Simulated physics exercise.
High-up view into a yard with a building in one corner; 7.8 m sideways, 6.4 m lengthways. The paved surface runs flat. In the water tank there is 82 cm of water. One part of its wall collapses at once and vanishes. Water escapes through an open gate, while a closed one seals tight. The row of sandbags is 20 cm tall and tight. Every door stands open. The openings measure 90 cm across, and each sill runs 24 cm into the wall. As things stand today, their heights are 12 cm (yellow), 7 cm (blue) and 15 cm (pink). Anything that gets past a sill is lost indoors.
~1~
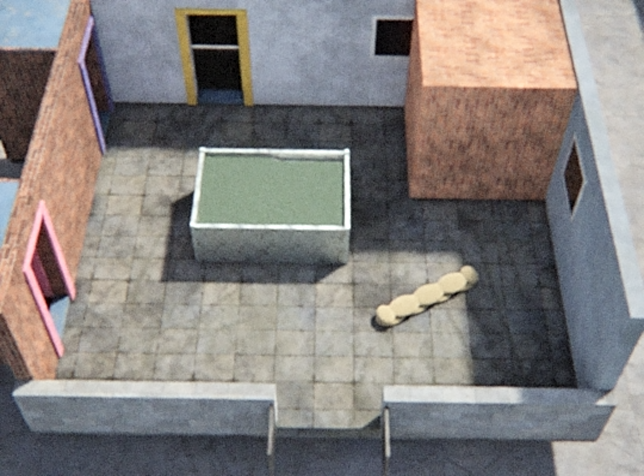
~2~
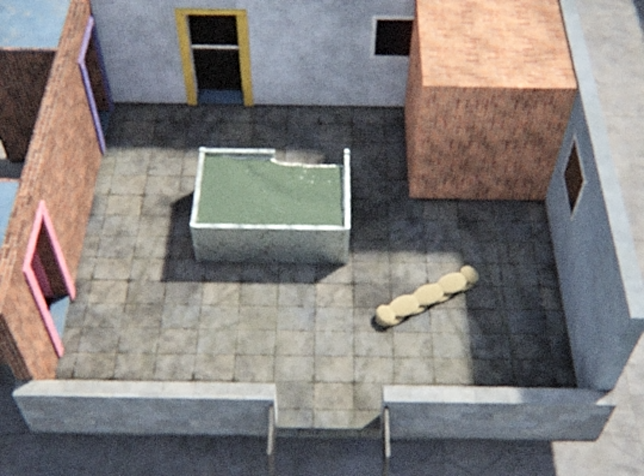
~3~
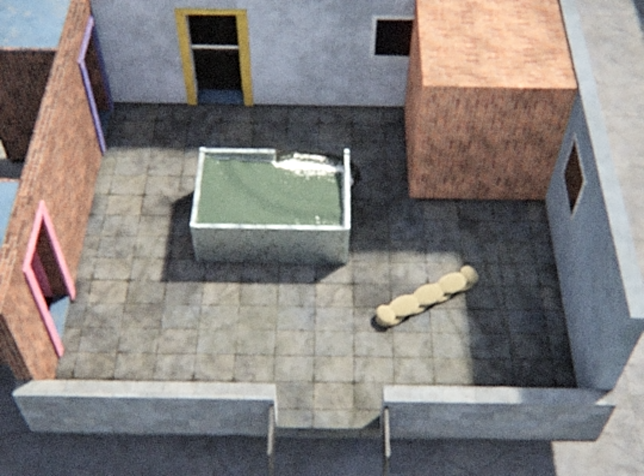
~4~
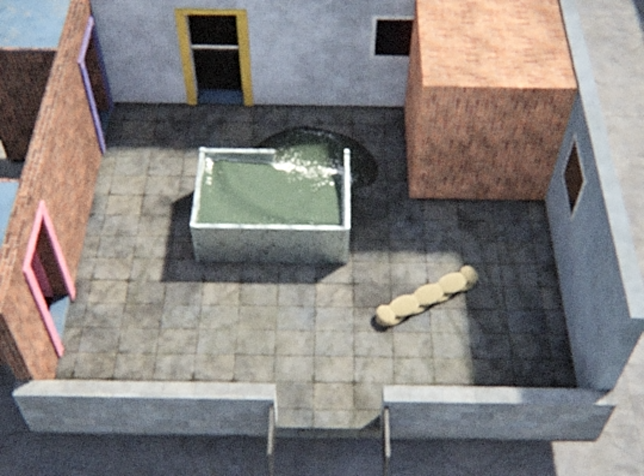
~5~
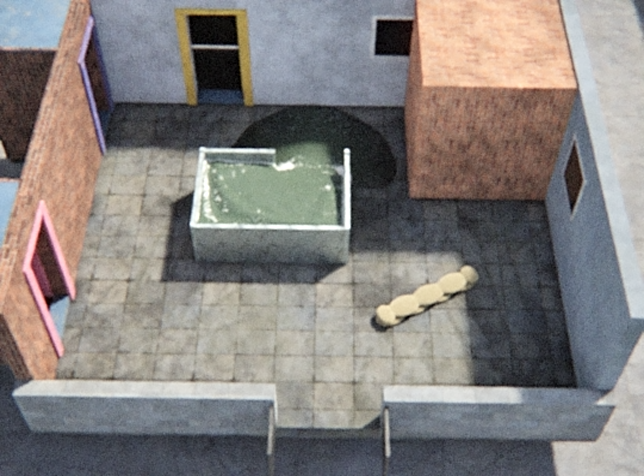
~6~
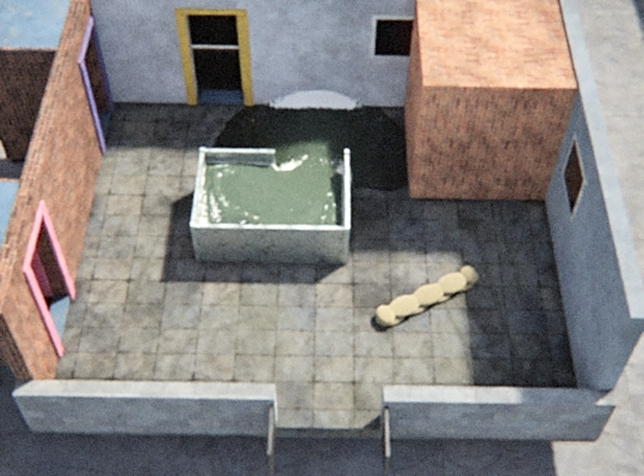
We see a paved yard with a brick building in one corner and a tank of green water; part of the tank's far wall vanishes, and water pours out, spreading in a dark pool across the paving to the back wall.
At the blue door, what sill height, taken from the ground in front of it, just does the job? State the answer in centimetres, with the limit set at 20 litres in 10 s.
21 cm.
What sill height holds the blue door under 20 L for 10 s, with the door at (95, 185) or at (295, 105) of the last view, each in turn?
Minimums: About 10.0 cm and 38 cm.
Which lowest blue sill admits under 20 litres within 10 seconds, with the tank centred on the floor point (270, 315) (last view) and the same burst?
You'd need some 21 cm.
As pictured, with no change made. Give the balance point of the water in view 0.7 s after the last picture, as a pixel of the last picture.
Centre of mass: About (294, 185) px.
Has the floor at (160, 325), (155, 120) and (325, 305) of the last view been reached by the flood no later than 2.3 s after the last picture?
Taking them in turn, I'd call them spared by the flood, touched by the flood and spared by the flood.
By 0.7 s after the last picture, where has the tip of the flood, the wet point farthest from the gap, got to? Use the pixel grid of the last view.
(161, 106).
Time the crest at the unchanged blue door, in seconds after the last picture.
Approximately 3.0 s.
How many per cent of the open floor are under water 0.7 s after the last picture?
Around 15 per cent of the free floor.
Then, 0.7 s after the last picture water covers 15 % of the floor, deepest (61 cm) near (402, 110); it has not reached the blue door.
Then, 2.3 s after the last picture water covers 35 % of the floor, deepest (33 cm) near (393, 116); 23 cm at the blue door, 63 litres in over its 7 cm sill.
Then, 9.3 s after the last picture water covers 85 % of the floor, deepest (12 cm) near (93, 306); 10 cm at the blue door, 363 litres in over its 7 cm sill.
At the blue door as built, the water peaked near 24 cm, 3.1 s after the last picture.
Run again over the same 10 s with other heights there, 36 litres in over 19.5 cm, 1 litre over 26.5 cm. The limit of 20 litres is kept from about 21 cm up.
